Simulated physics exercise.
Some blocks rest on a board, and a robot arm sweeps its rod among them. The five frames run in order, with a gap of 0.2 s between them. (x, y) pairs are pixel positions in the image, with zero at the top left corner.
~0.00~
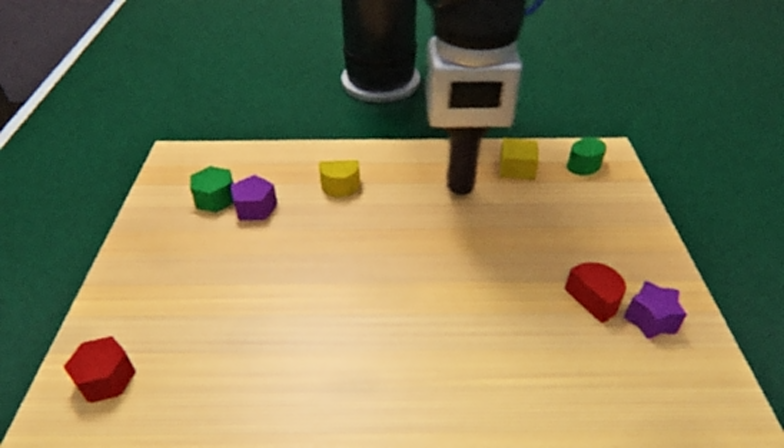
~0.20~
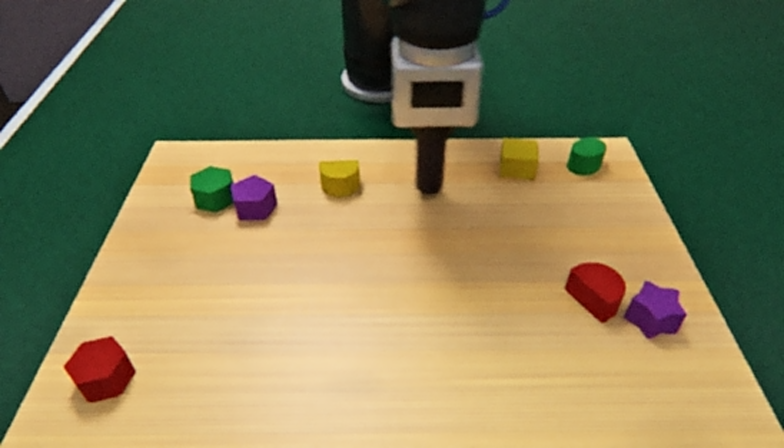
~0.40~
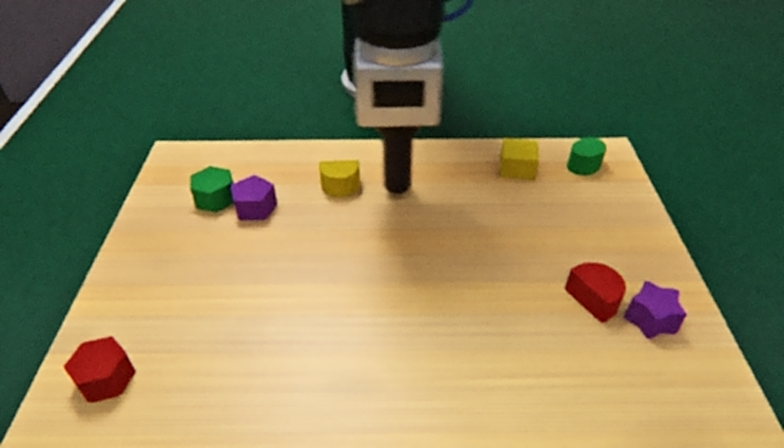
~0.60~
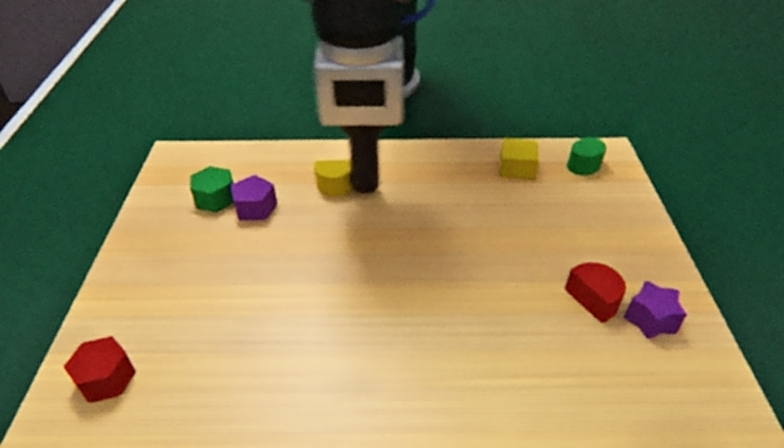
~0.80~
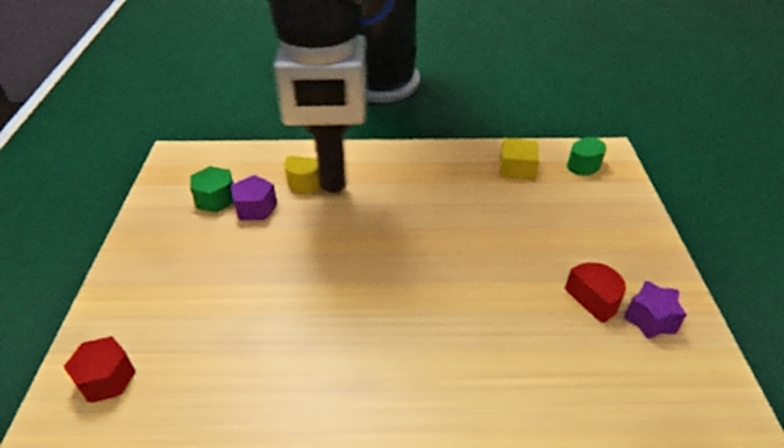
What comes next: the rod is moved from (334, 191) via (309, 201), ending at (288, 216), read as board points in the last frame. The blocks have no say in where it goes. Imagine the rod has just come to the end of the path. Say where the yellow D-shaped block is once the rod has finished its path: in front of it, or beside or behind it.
The yellow D-shaped block slips off.
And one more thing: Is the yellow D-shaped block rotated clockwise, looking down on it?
Short answer: Yes.
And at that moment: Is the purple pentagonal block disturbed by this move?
At the end, its place is the same.
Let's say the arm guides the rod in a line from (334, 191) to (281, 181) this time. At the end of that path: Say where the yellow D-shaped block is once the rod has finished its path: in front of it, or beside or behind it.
My answer is that the yellow D-shaped block is still ahead.
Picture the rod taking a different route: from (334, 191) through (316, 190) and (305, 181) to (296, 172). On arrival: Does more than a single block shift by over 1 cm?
I believe not.
On the path given first. Halfway along, rod (307, 194); yellow D-shaped block (292, 164), turned 20° clockwise.
At the end, rod (286, 208); purple pentagonal block in place; yellow D-shaped block (292, 164), turned 20° clockwise.
